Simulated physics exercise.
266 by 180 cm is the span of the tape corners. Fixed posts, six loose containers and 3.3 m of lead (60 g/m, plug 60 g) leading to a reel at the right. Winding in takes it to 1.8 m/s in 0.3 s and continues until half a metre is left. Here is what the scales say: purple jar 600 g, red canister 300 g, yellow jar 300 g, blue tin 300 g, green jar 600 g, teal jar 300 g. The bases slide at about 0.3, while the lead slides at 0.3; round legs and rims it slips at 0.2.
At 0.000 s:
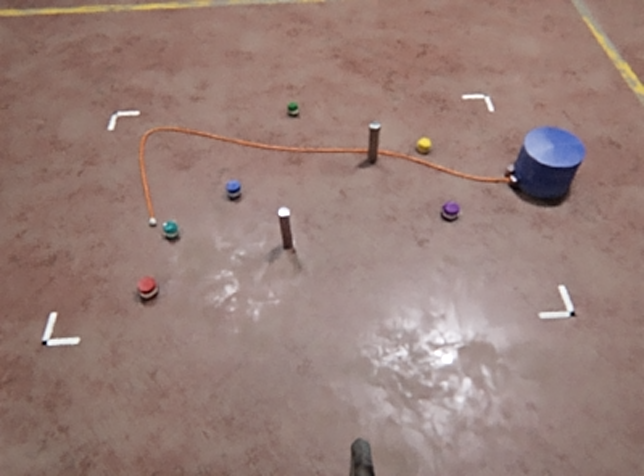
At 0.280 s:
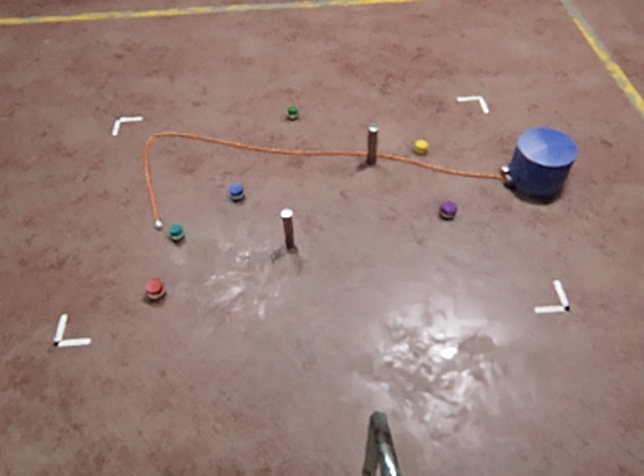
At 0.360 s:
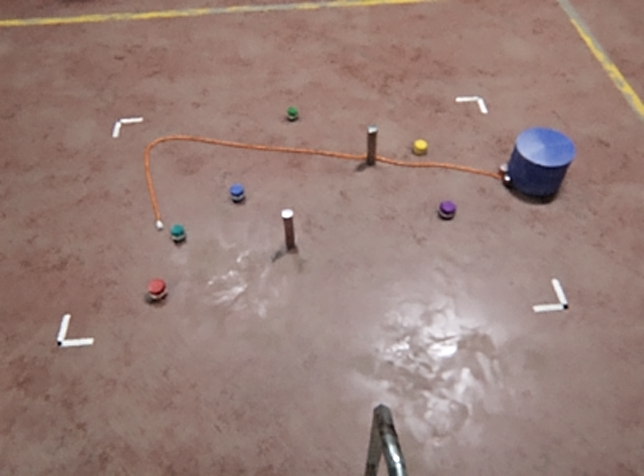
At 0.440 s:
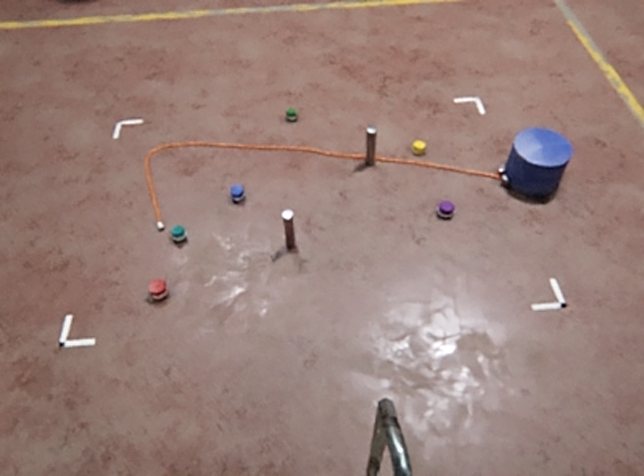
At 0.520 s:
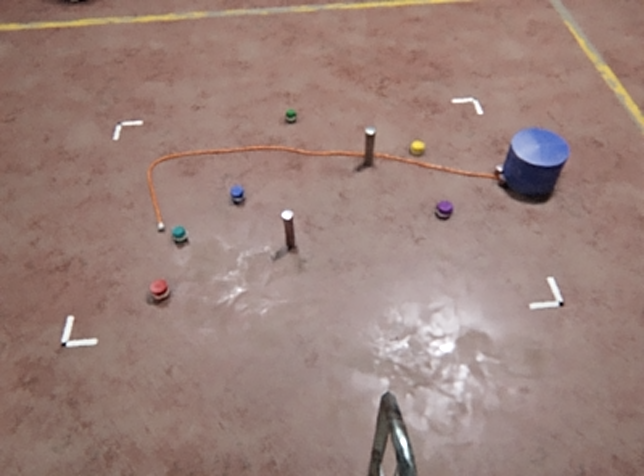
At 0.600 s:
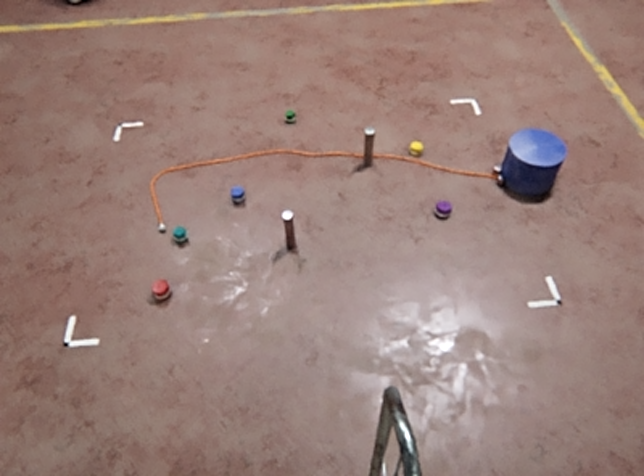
An orange cord runs from a blue reel at the right, behind two upright posts and past six small coloured containers, to a sharp bend at the upper left. Its left bend gradually rounds and sags downward slightly, while the containers stay in place and the view shifts a little.
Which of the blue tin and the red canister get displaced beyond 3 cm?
The blue tin is going to go somewhere, the red canister is going to stay right there.
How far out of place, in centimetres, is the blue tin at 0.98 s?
The blue tin is about 2 cm from its start.
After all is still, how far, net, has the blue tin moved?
For the blue tin, it's 6 cm.
At 1.0 s, plug at (202, 210); blue tin 2 cm off its start.
At 1.4 s, plug at (310, 145); blue tin 5 cm off its start.
At 1.8 s, plug at (433, 146); blue tin 5 cm off its start at (244, 193), yellow jar 6 cm off its start at (425, 144).
At 2.2 s, plug at (475, 165); blue tin 5 cm off its start, yellow jar 59 cm off its start.
At 3.0 s, plug at (484, 172); blue tin 5 cm off its start at (244, 193), red canister 0 cm off its start at (160, 286), yellow jar 63 cm off its start at (512, 156).
